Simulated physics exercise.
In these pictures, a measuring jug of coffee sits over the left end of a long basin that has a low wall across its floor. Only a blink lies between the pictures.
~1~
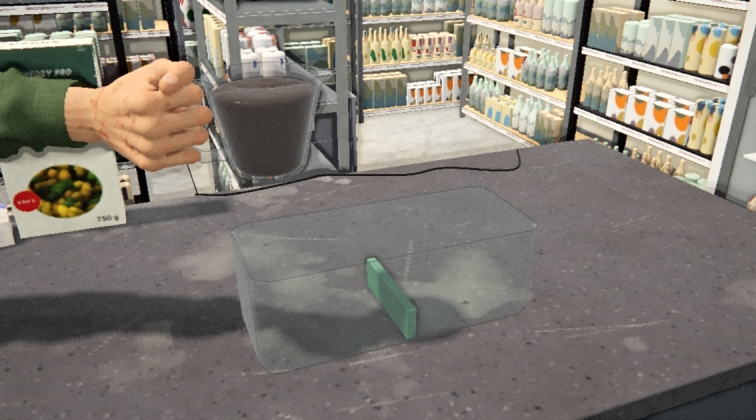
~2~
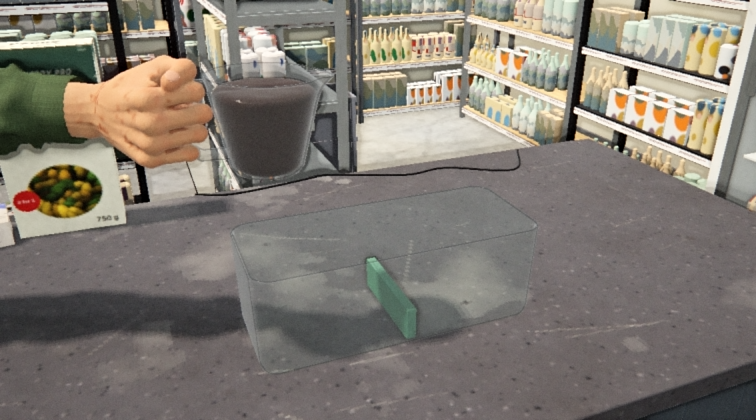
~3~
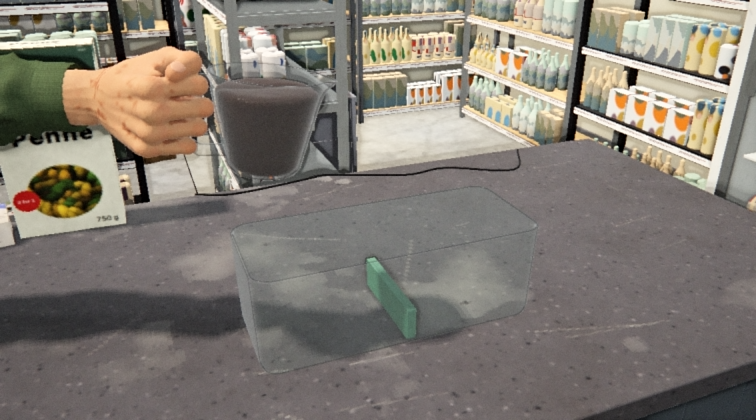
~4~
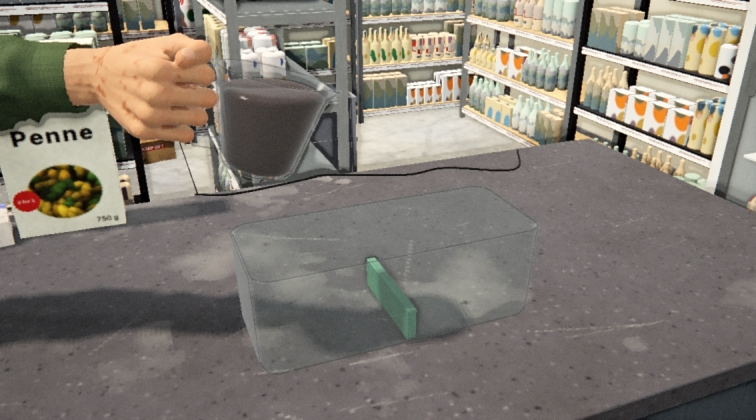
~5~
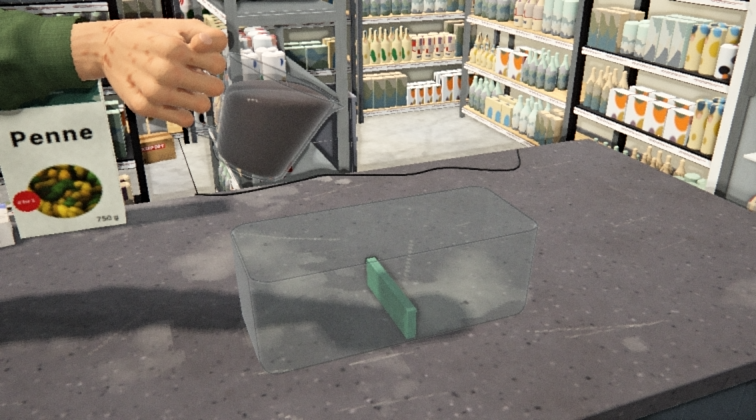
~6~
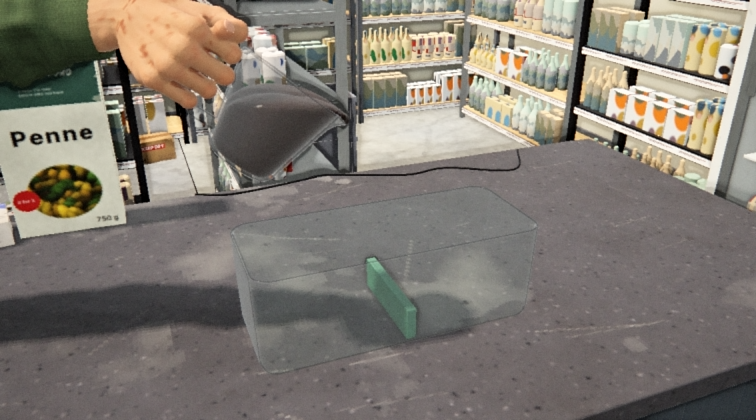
A clear jug of dark liquid tilts gradually to the right, its lip lowering, as a hand in a green sleeve turns it above a long transparent basin with a low green wall, on a speckled counter in a shop.
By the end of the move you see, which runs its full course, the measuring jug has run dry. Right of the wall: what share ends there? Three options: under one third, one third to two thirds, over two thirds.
Answer: Under one third.
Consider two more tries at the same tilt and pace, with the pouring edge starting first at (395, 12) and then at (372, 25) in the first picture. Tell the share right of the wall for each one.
Around 85 percent first, around 70 percent second.
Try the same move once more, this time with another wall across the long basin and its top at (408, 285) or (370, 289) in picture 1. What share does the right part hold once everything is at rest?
The first position gives around 15 percent, the second around 45 percent.
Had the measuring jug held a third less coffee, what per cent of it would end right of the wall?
It comes to near 5 per cent.
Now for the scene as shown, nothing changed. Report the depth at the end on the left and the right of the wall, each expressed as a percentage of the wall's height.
About 40 on the left and about 10 on the right.
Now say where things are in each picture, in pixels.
In the first picture, tilt 0°; pouring edge (332, 70); surface from (209, 93) to (313, 84); the long basin's rim runs from (240, 255) to (511, 206); the wall's top is at (390, 283).
In the second picture, tilt 2°; pouring edge (333, 73); surface from (211, 92) to (314, 84).
In the third picture, tilt 7°; pouring edge (337, 79); surface from (214, 89) to (317, 87).
In the fourth picture, tilt 16°; pouring edge (341, 90); surface from (219, 87) to (322, 91).
In the fifth picture, tilt 27°; pouring edge (344, 105); surface from (225, 92) to (329, 96).
In the sixth picture, tilt 40°; pouring edge (345, 122); surface from (222, 106) to (332, 110); 3 per cent is over the edge.
A moment on, the tilt is 111° and 23 per cent is still to pour, 32 is left of the wall and 14 right of it.
Next, the tilt is 116° and 0 per cent is still to pour, 76 is left of the wall and 18 right of it.
Then the tilt is 116° and 0 per cent is still to pour, 74 is left of the wall and 22 right of it.
Later the tilt is 116° and 0 per cent is still to pour, 74 is left of the wall and 23 right of it.
At rest 74 per cent lies left of the wall, 23 right of it and 3 outside.
